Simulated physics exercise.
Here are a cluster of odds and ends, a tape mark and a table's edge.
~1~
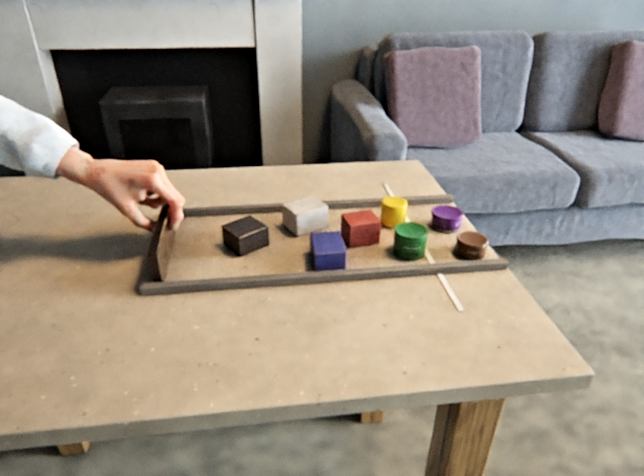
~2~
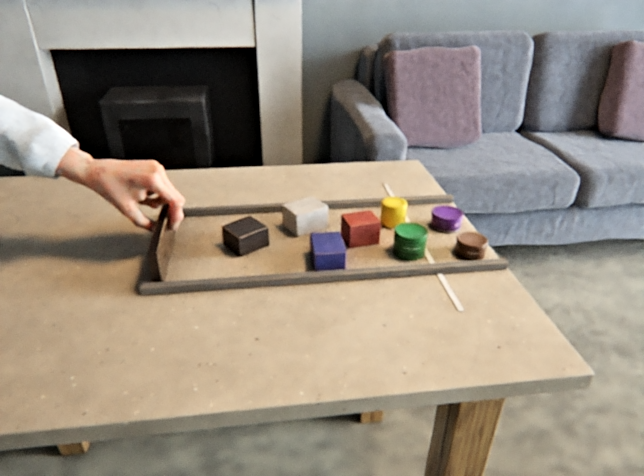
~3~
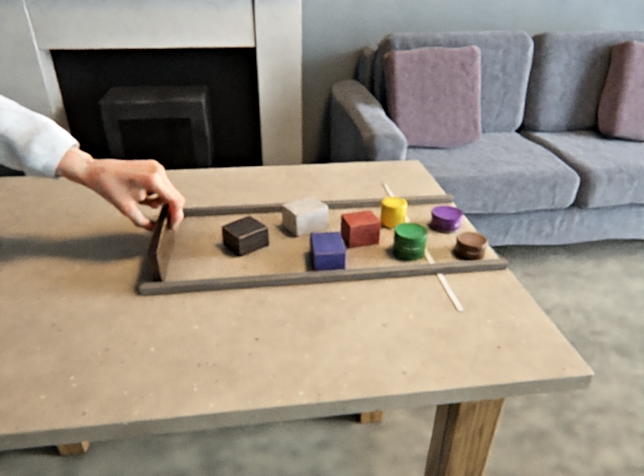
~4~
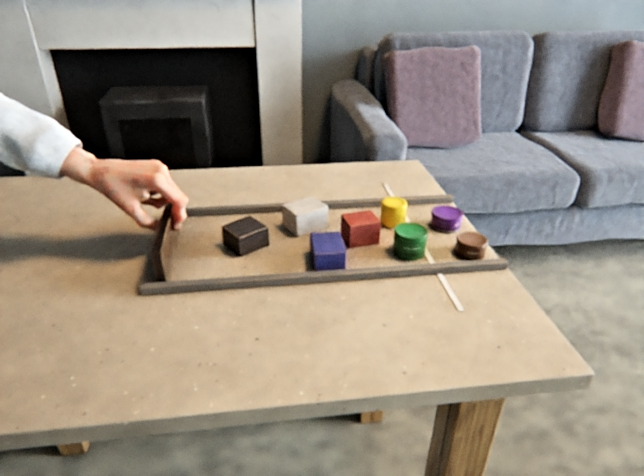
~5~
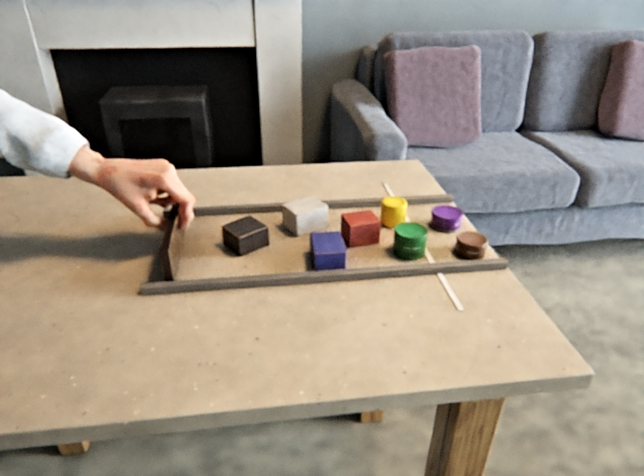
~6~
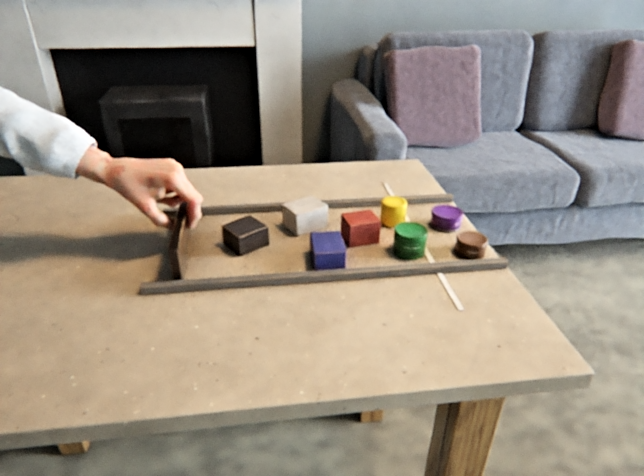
A hand in a pale sleeve grips an upright board at the left of a tan table, seen from a raised, steady view with a fireplace and grey sofa behind. Between two dark rails sit black, white, blue and red blocks, then yellow, green, purple and brown round pieces near a pale tape strip. The hand holds still, then slides the board slightly right, touching nothing else.
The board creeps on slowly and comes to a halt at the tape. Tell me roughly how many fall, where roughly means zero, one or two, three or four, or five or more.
Roughly, one or two fall.
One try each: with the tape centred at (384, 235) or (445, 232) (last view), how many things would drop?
It would be 0 and 5.
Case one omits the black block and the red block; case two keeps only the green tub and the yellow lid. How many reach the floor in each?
I'd say 1 the first time and 1 the second time.
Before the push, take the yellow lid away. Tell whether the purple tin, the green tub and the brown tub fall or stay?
I'd say the purple tin does not stay, the green tub stays up, and the brown tub does not stay.
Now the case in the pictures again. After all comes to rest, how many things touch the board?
So the total is 3.
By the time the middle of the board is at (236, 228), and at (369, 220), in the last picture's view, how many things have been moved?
1 and 6.
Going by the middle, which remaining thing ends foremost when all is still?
It's the red block.
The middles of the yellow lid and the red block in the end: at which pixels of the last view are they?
The yellow lid stops around (446, 208); the red block around (465, 223).
Soon after, none off yet; brown tub at rest near (471, 245); purple tin at rest near (446, 219); green tub at rest near (410, 241).
In the end, the number that fall off is one or two; gone, purple tin and brown tub.
